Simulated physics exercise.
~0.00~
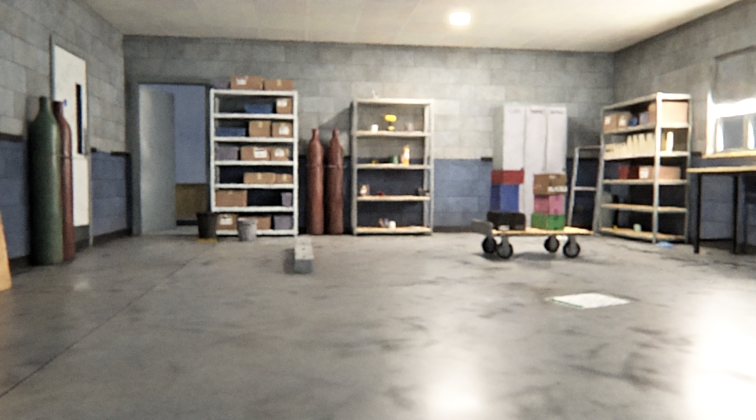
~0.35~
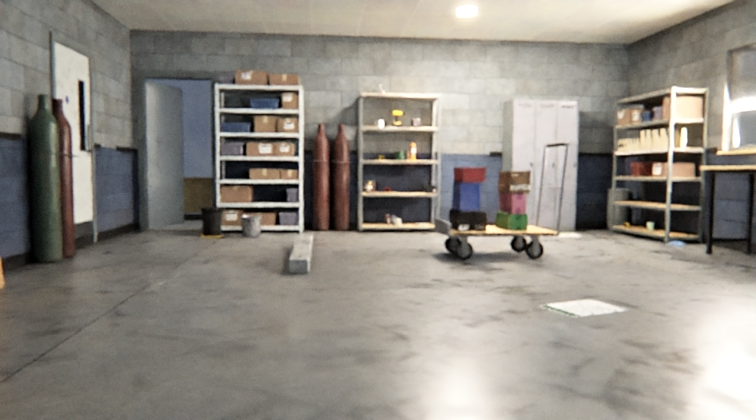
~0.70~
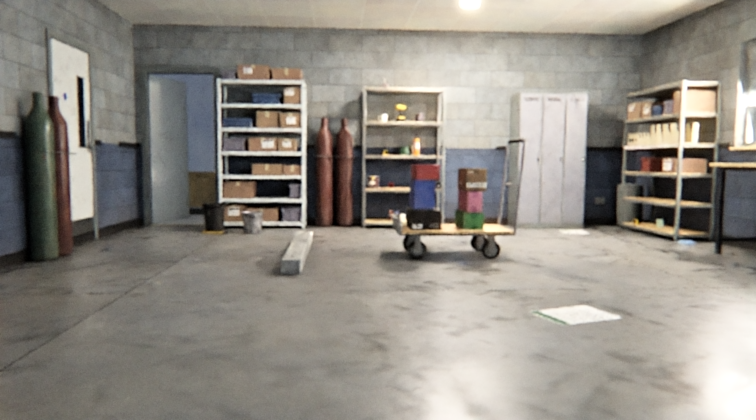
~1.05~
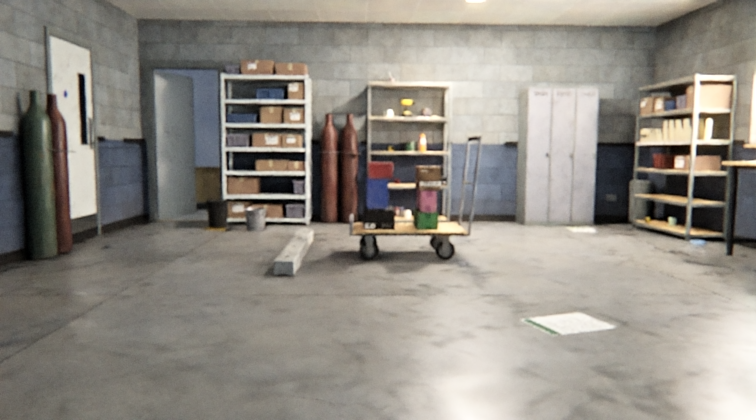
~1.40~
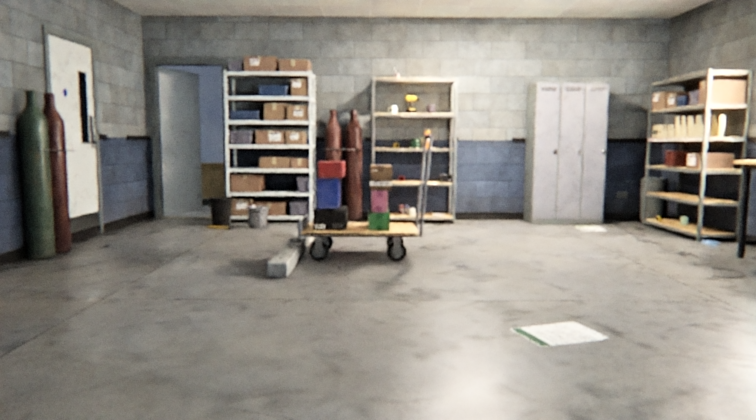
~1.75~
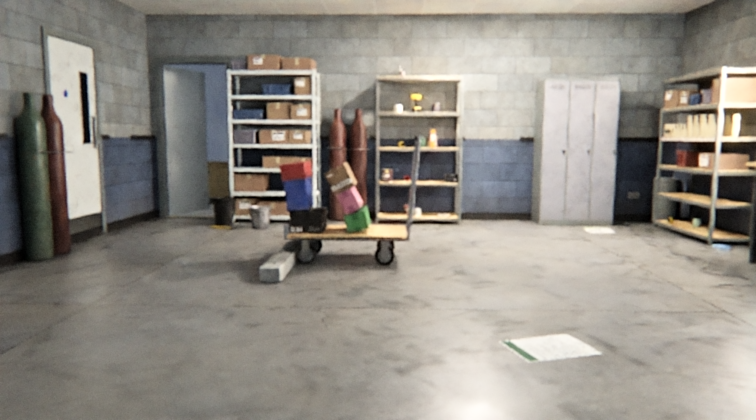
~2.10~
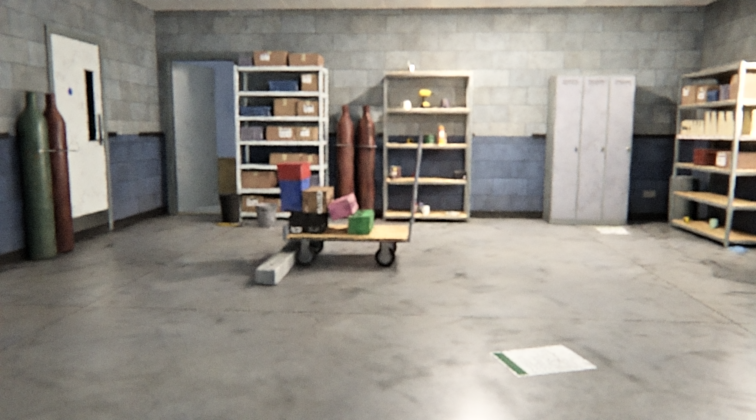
We see a flatbed trolley stacked with coloured boxes roll left across a workshop floor to a low kerb and stop, whereupon the brown parcel and pink carton topple and come to rest on the deck, the red and blue totes staying stacked.
